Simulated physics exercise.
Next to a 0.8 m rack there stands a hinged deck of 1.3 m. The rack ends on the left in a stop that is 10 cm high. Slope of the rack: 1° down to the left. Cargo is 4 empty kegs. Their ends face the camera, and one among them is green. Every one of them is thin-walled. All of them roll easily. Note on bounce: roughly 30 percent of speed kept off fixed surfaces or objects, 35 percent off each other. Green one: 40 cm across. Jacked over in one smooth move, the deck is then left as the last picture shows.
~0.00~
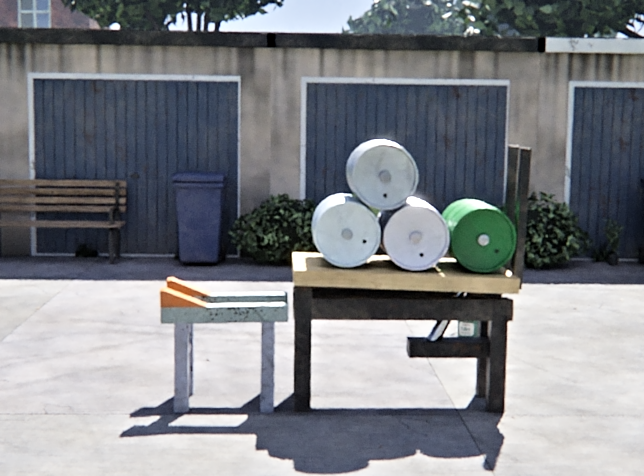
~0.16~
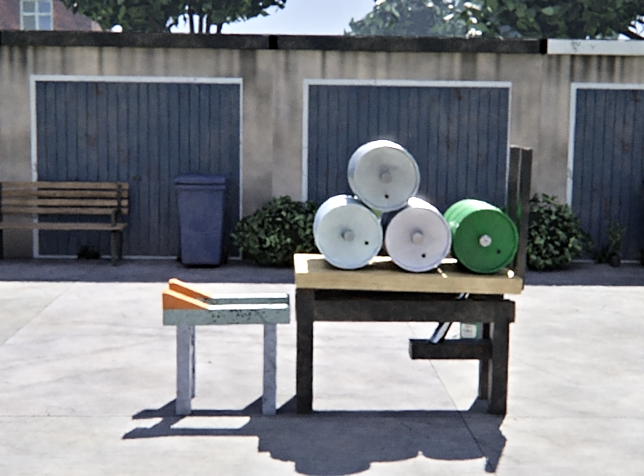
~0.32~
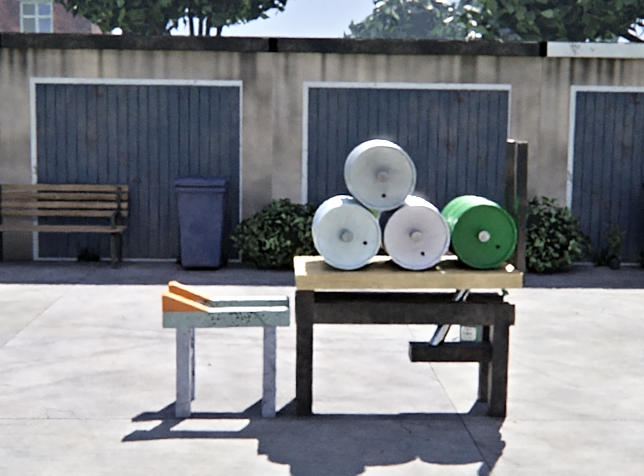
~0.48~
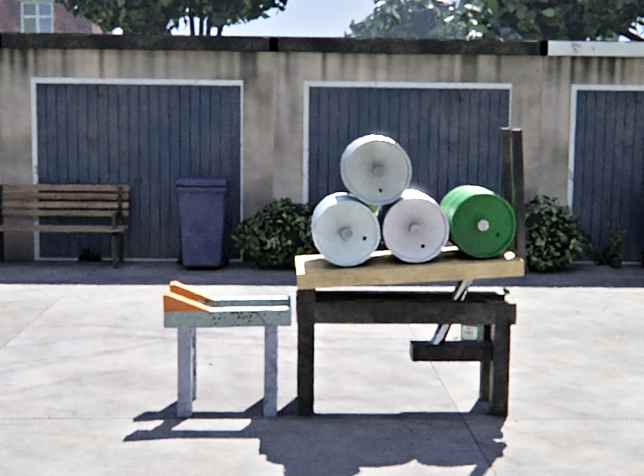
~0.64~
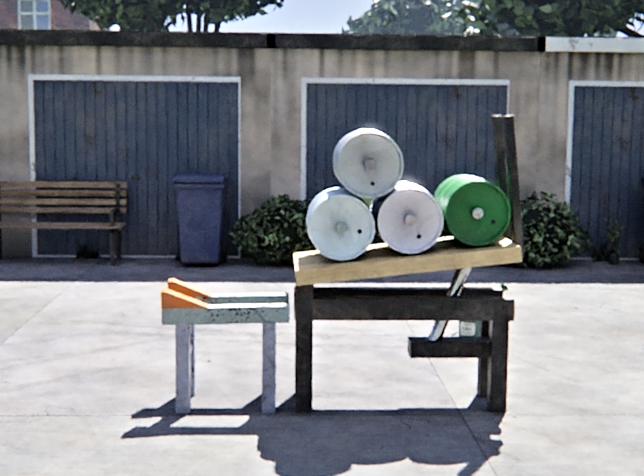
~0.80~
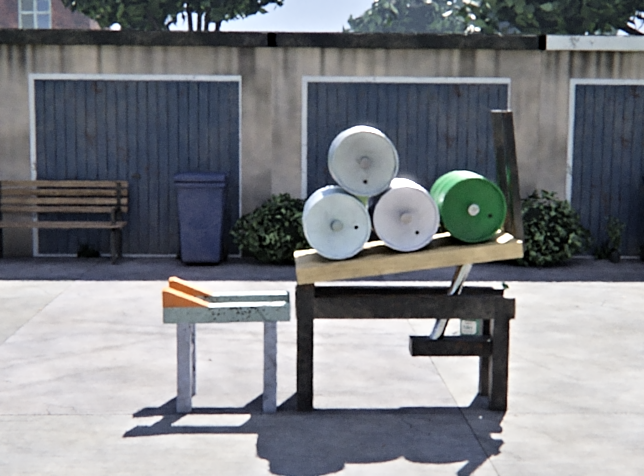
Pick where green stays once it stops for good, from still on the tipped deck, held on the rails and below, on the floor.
I would say green stays still on the tipped deck.
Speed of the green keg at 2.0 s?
Speed approx. 0.9 m/s.
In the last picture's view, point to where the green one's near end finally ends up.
It comes to rest at about (308, 230).
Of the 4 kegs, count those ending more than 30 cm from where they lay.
Total tallied: 4.
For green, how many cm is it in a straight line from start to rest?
Estimate - green near 100.
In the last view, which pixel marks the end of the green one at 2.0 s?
Estimated pixel position: About (361, 224).
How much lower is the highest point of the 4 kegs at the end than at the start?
Some 30 centimetres.
Then, 2.0 s in, green is on the deck, 40 cm from the hinge, rolling left; 0 past the stop so far.
Then, 3.6 s in, green is on the deck, 10 cm from the hinge; 1 past the stop so far.
In the end (5.5 s), green is on the deck, 10 cm from the hinge; 1 past the stop so far.
